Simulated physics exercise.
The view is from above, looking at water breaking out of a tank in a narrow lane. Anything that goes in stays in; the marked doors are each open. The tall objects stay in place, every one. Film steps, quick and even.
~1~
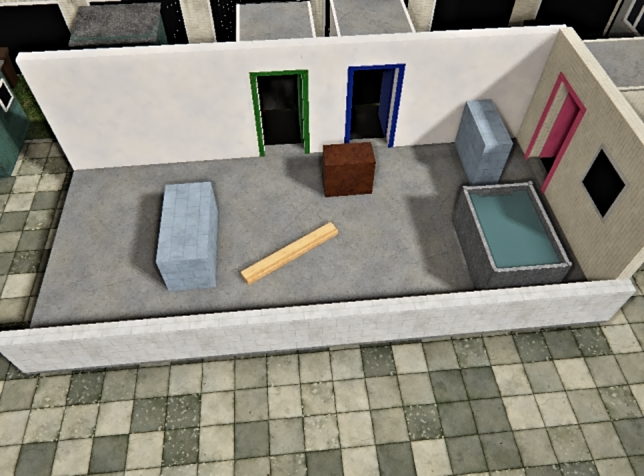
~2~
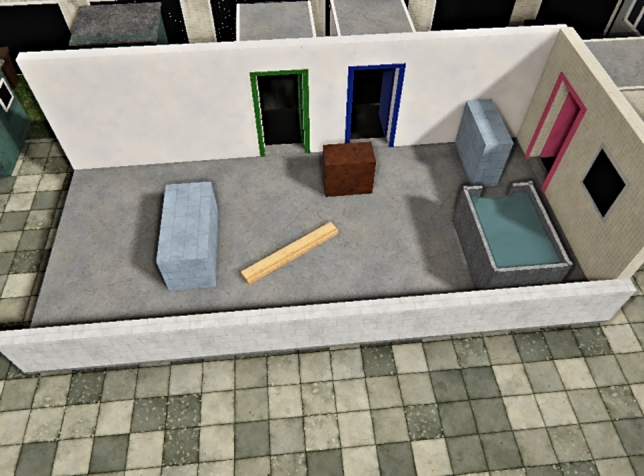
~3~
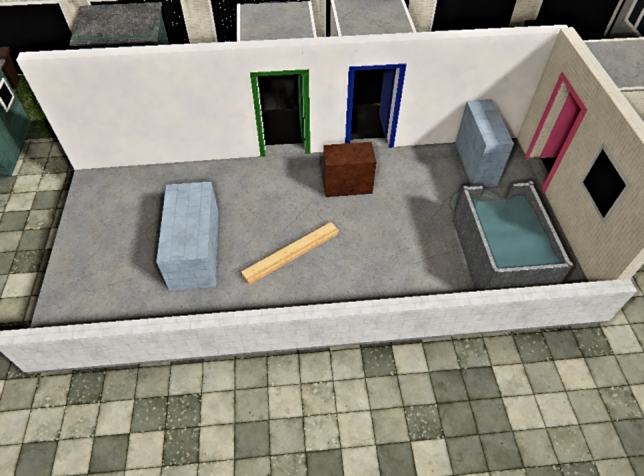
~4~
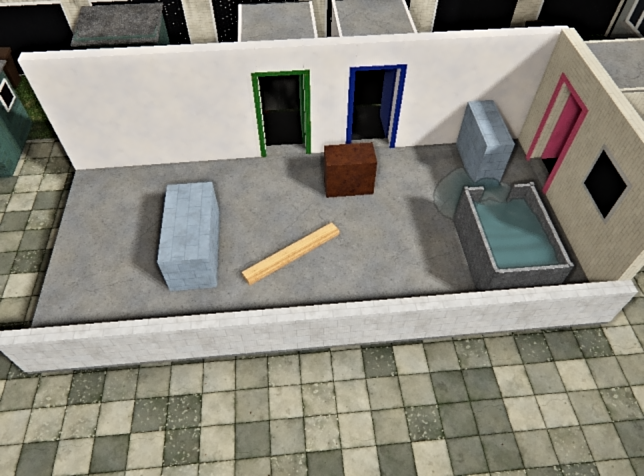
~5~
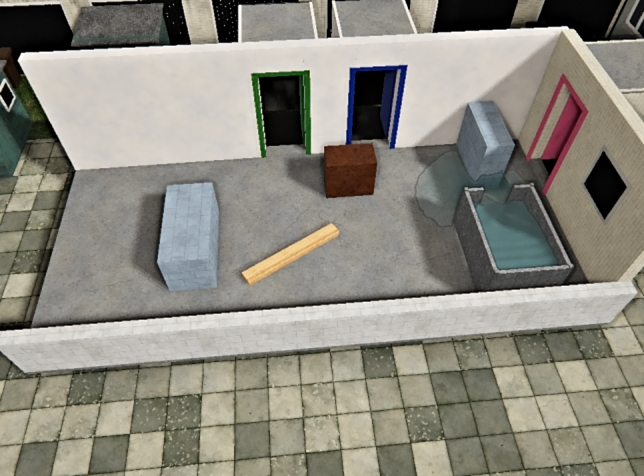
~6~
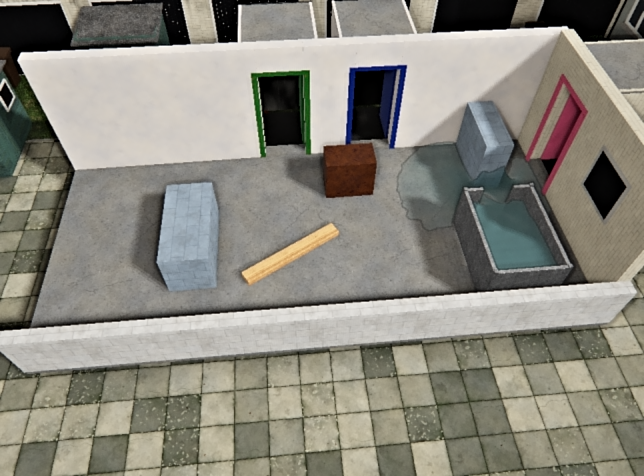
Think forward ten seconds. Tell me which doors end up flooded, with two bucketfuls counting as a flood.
Here is how it goes: The blue door ends up flooded; the pink door ends up flooded; the green door escapes flooding.
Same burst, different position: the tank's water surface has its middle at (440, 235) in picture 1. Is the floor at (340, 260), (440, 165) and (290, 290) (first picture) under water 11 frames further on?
First spot stays unwetted, second spot gets drenched, third spot stays unwetted.
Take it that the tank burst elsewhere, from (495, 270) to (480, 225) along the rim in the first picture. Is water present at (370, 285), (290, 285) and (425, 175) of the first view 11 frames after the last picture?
Submerged, submerged, bone-dry.
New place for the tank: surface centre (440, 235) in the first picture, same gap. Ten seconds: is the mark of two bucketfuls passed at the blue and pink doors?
So the blue door breaks the limit, and likewise the pink door remains within bounds.
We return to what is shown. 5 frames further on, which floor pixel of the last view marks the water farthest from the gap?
I'd put it around (338, 154).
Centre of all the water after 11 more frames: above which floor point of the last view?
Point: (466, 218).
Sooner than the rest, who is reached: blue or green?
It would be the one in blue.
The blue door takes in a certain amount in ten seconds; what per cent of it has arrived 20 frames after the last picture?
Near 75 in a hundred.
A moment on, water covers 20 % of the floor; the blue door under two buckets in, the pink door over two buckets in, the green door not reached.
Next, water covers 25 % of the floor; the blue door over two buckets in, the pink door far over two buckets in, the green door wet at the sill, nothing in.
Then, water covers 45 % of the floor; the blue door over two buckets in, the pink door far over two buckets in, the green door wet at the sill, nothing in.
Later, water covers 55 % of the floor; the blue door over two buckets in, the pink door far over two buckets in, the green door wet at the sill, nothing in.
In the end, water covers 65 % of the floor; the blue door over two buckets in, the pink door far over two buckets in, the green door wet at the sill, nothing in.
